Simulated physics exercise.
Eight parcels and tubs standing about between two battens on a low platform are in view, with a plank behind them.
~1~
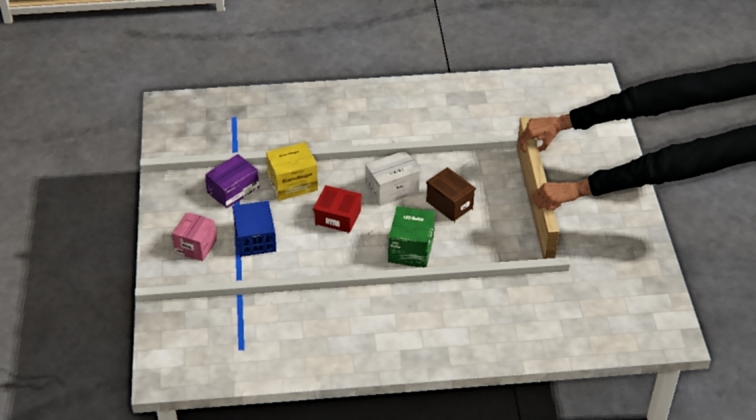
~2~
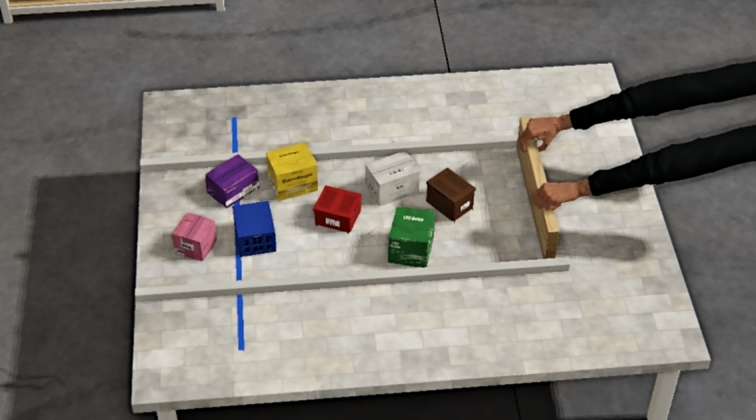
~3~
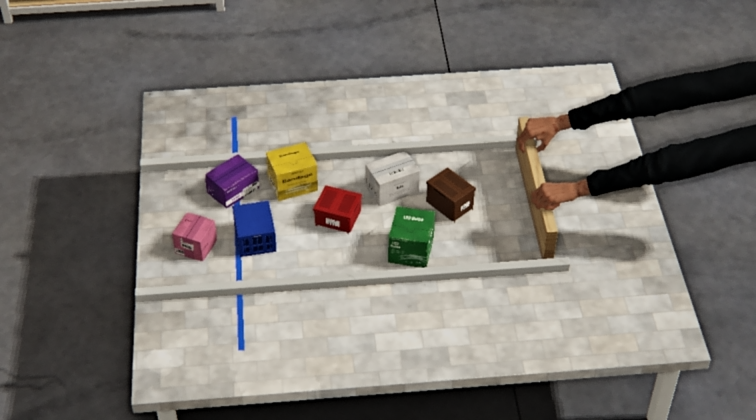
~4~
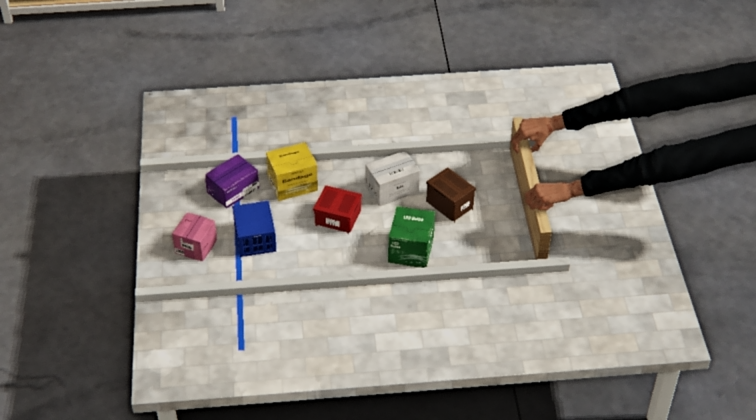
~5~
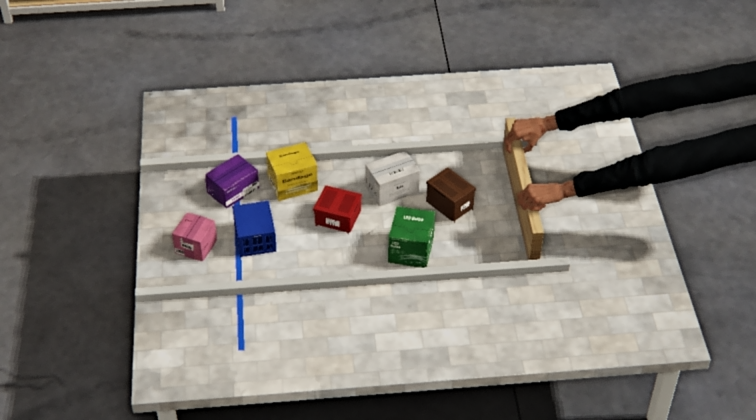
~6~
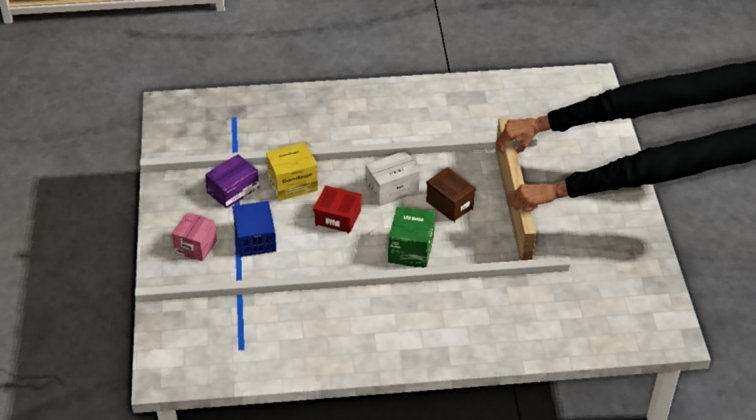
A person's two dark-sleeved arms reach in from the right, hands on an upright wooden plank set across a pale, tiled-looking platform, seen from above at an angle. Eight boxes stand between two battens: pink, purple, blue and yellow at left near a blue tape line, red mid-way, white, green and brown nearer the plank. The hands slide the plank slightly left while the boxes and camera stay still.
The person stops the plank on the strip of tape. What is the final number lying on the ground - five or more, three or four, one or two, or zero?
Seems the ones that don't stay up number one or at most two, for sure.
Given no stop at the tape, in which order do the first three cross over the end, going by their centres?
Pink parcel, purple parcel, blue crate.
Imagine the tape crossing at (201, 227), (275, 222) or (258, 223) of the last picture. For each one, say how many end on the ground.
Respectively 4, 0 and 1.
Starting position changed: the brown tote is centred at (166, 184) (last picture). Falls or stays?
Put there, it simply leaves the top.
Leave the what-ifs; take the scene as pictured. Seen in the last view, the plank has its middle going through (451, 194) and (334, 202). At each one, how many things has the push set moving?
First 1 and then 7.
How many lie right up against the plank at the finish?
It's touching 3 at the end.
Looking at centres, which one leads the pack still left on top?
Answer: The blue crate.
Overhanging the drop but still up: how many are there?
It's 1.
Early on, none off yet; pink parcel at rest near (195, 237); purple parcel at rest near (232, 181); blue crate at rest near (255, 229).
Finally, the number that fall off is one or two; lost, purple parcel and pink parcel.
